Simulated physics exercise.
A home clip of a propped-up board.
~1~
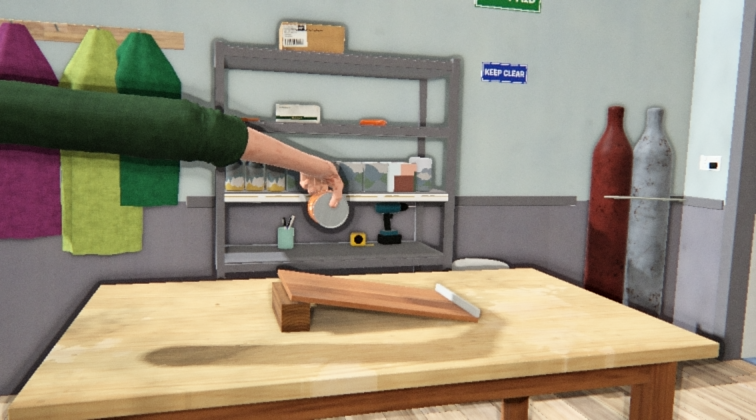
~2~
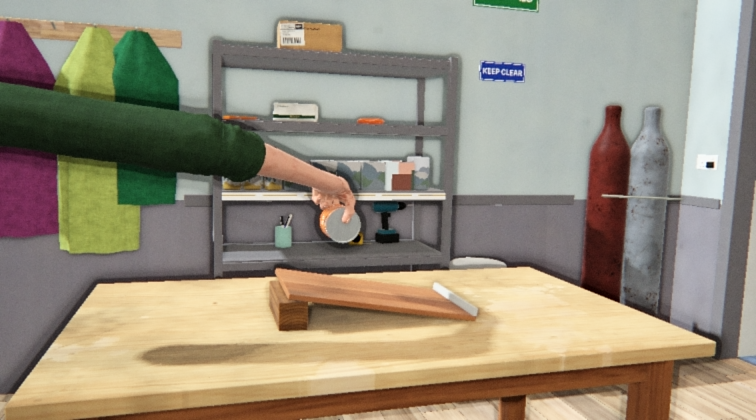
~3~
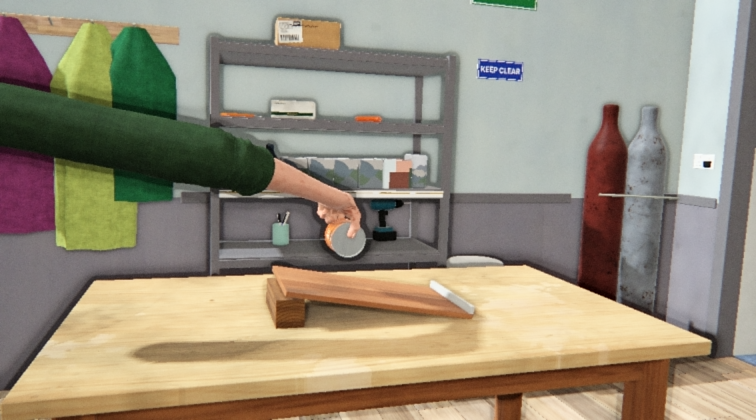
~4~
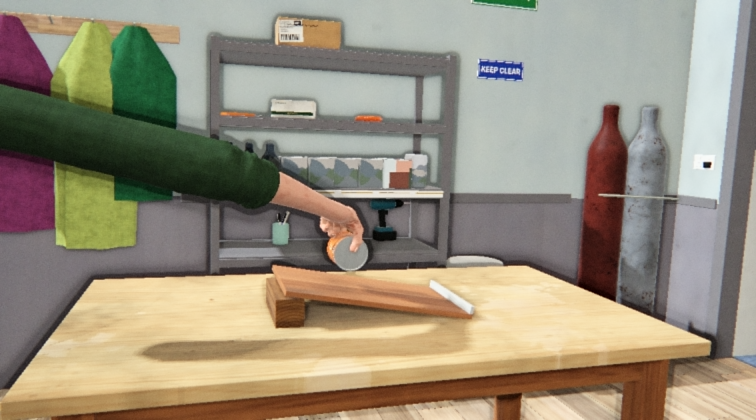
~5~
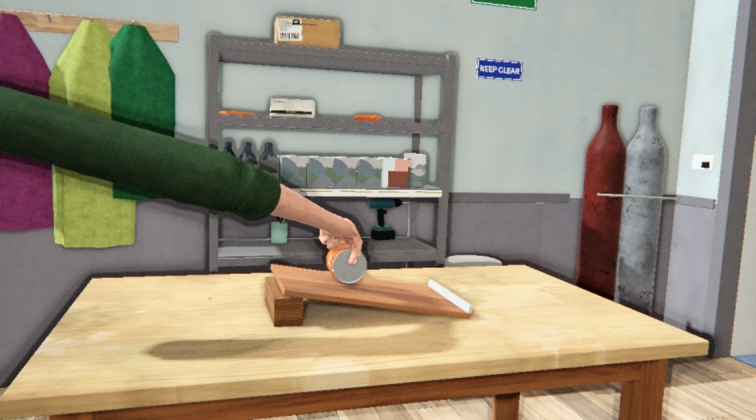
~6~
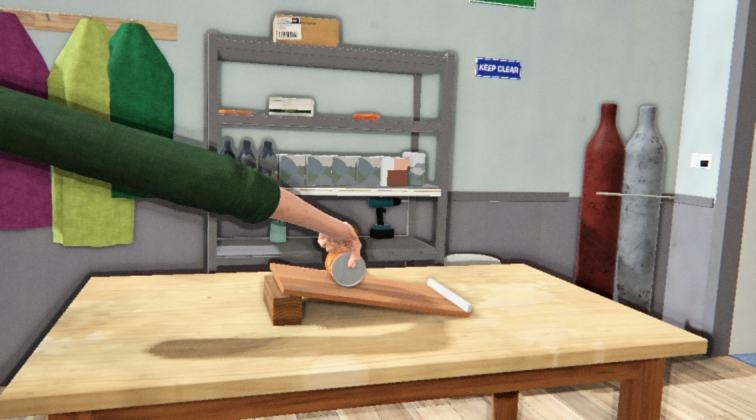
The footage shows a wooden board propped on a block on a table, with a light strip across its lower right end, as a hand reaches in from the left and lowers an orange tub onto the sloping surface.
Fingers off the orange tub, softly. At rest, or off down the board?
Here the orange tub goes downhill.
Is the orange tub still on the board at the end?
It is still on the board.
Then, 0.50 s past the last view, orange tub displaced about its own width near (380, 271).
Then, 0.80 s past the last view, orange tub displaced well along near (438, 278).
Then, 1.30 s past the last view, orange tub displaced well along near (429, 279).
Finally, moved from the start, orange tub. Final places as the last picture's camera would see them, orange tub near (436, 280). The orange tub slides or rolls down.
